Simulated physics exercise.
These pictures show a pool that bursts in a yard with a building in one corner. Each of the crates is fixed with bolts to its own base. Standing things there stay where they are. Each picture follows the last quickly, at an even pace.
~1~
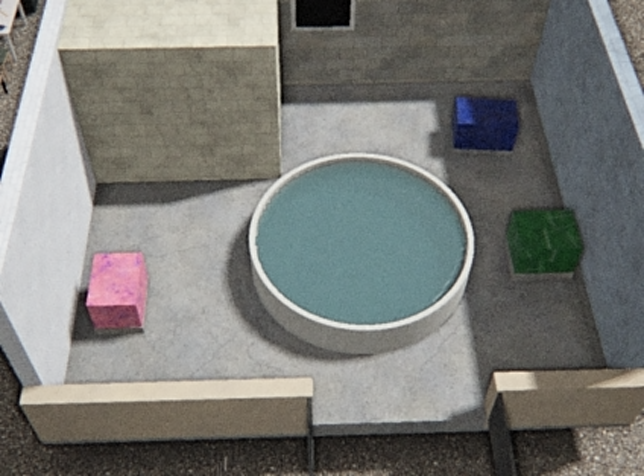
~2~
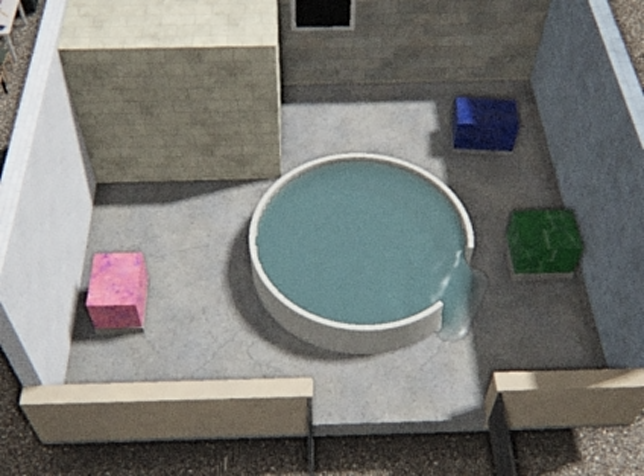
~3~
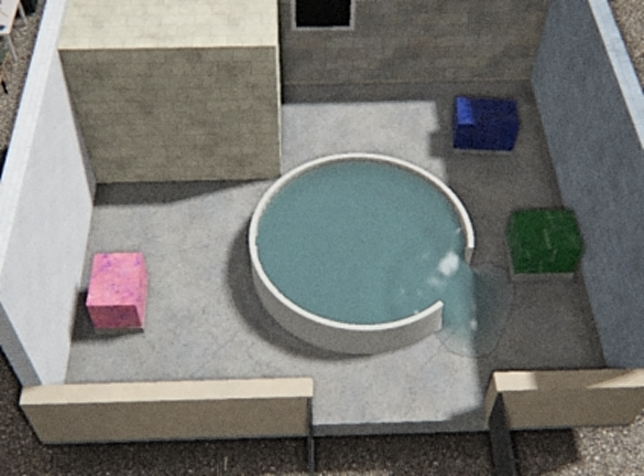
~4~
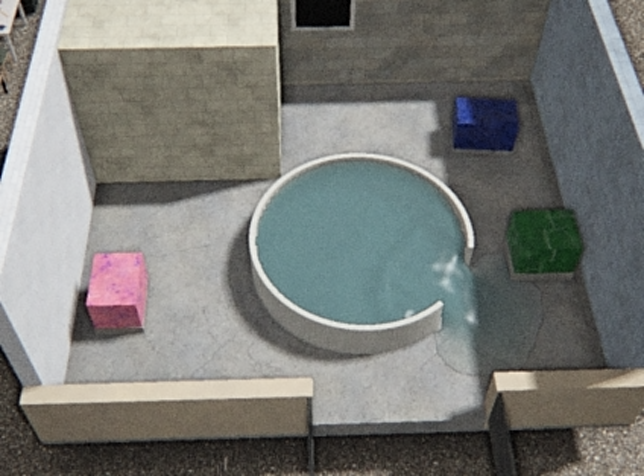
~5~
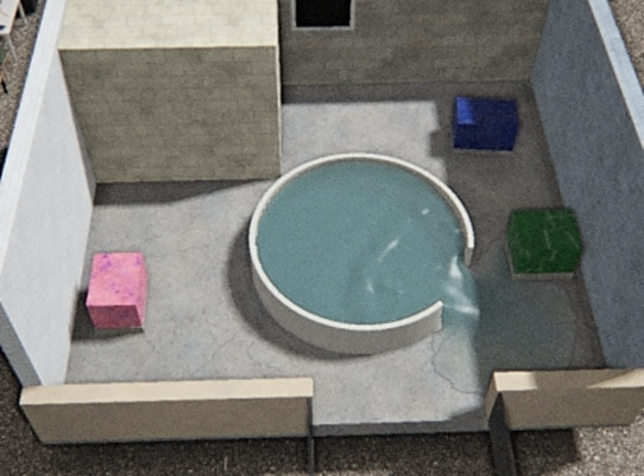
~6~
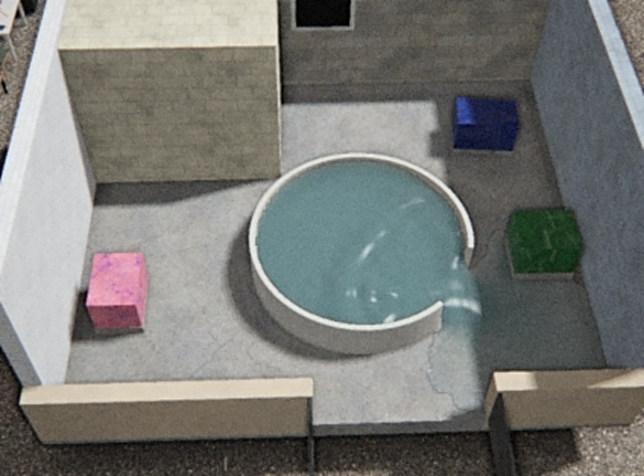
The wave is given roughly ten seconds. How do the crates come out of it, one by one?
As I see it, the blue crate will be wet. The pink crate will not even get damp. The green crate will be wet.
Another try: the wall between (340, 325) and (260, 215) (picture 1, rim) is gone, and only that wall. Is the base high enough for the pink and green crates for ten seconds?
As I see it, the pink one gets reached, and the green one is not reached.
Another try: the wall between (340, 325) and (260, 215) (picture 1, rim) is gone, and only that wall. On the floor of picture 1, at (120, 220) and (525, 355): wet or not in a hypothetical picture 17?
Result, in order - waterlogged, parched.
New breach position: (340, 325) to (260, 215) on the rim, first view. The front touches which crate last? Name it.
The green one.
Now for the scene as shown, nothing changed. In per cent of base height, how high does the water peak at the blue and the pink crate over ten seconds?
I'd put it at some 150 % for one and some 80 % for the other, in that order.
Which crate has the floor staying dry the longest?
It's the pink crate.
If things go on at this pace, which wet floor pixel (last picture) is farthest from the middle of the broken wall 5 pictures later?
At roughly (610, 397).
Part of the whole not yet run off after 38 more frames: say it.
90 in a hundred.
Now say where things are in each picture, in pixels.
The first picture shows the pool at (361, 238) is whole and still.
In the second picture, the front is at (472, 271), out from the gap at (456, 293).
In the third picture, water pours out at (456, 295) and has run to (507, 277).
In the fourth picture, water pours out at (456, 295) and has run to (515, 363).
In the fifth picture, the front is at (561, 365), out from the gap at (456, 295).
In the sixth picture, the front is at a hidden place, out from the gap at (456, 294).
A moment on, water covers 15 % of the floor; the blue crate not reached, the pink crate not reached, the green crate water round its plinth.
Next, water covers 20 % of the floor; the blue crate not reached, the pink crate not reached, the green crate water round its plinth.
Then, water covers 35 % of the floor; the blue crate water round its plinth, the pink crate not reached, the green crate water round its plinth.
Later, water covers 70 % of the floor; the blue crate water round its plinth, the pink crate water round its plinth, the green crate water round its plinth.
In the end, water covers 95 % of the floor; the blue crate was topped, the pink crate stayed above the water, the green crate was topped.
